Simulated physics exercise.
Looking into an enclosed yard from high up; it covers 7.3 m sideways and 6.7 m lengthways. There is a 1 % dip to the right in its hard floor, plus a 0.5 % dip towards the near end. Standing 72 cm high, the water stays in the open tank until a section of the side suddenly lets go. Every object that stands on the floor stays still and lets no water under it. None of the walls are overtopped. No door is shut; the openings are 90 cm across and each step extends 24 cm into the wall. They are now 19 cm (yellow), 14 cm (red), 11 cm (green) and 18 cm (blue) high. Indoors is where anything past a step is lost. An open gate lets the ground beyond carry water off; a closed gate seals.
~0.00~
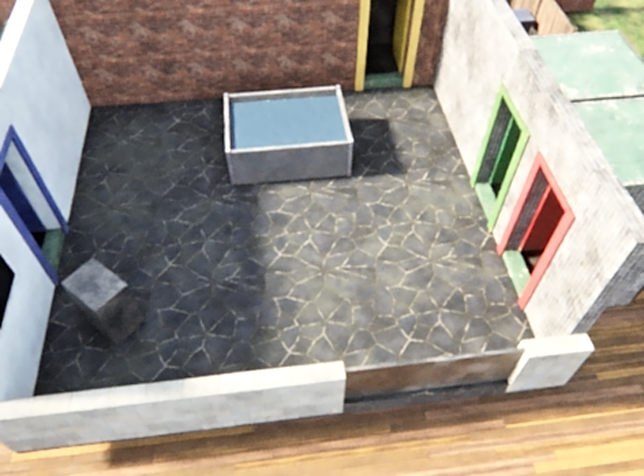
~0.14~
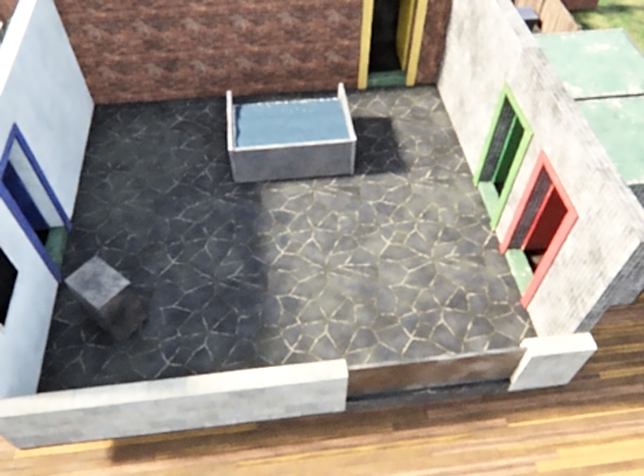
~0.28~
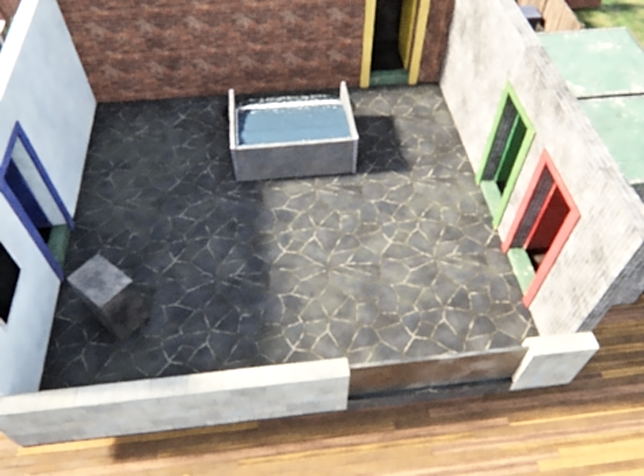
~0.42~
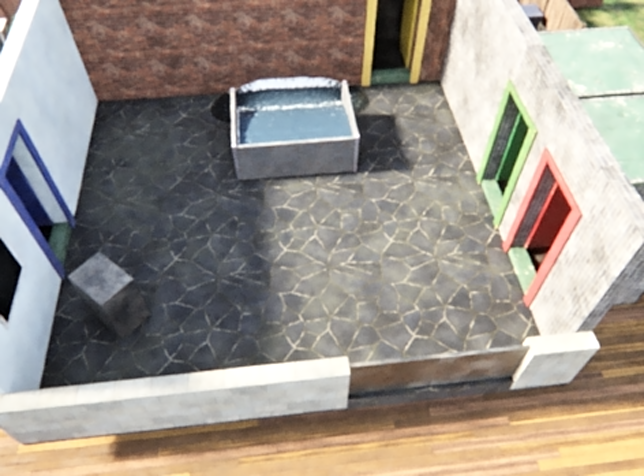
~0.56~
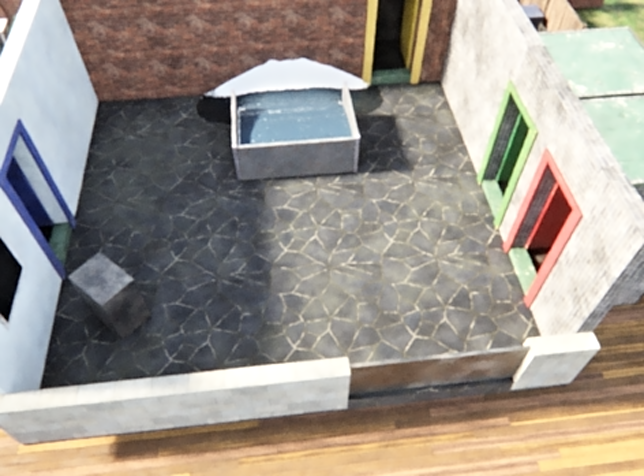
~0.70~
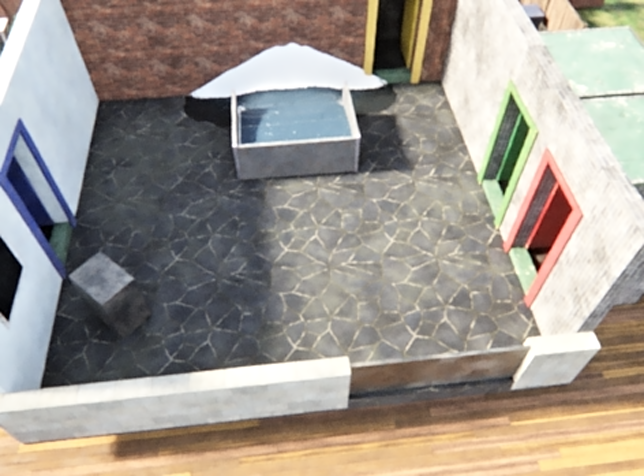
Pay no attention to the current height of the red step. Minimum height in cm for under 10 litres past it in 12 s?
Approx. 8.5 cm.
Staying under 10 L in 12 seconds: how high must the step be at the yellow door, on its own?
Yellow: 12.0 cm.
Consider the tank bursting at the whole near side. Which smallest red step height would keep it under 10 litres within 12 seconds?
Some 13.5 cm.
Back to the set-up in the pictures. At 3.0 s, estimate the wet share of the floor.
Near 35 per cent of the open floor.
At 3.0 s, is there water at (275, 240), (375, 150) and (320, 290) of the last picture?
In order: Untouched, untouched, untouched.
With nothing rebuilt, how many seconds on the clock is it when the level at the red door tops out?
That happens close to 11.0 s on the clock.
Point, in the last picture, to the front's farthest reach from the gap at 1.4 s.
Around pixel (108, 101).
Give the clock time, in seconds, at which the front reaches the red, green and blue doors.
Red 3.0 s, green 2.4 s, blue 2.8 s.
After 1.4 s water covers 15 % of the floor, deepest (47 cm) near (290, 95); it has not reached the red door.
After 3.0 s water covers 35 % of the floor, deepest (26 cm) near (441, 91); 2 cm at the red door, 0 litres in over its 14 cm step.
After 12.0 s water covers 95 % of the floor, deepest (13 cm) near (498, 236); 12 cm at the red door, 0 litres in over its 14 cm step.
At the red door as built, the water arrived by 3.0 s and peaked near 13 cm at 11.2 s.
Run again over the same 12 s with other heights there, 18 litres in over 7 cm, 6 litres over 9.5 cm. The limit of 10 litres is kept from about 8.5 cm up.
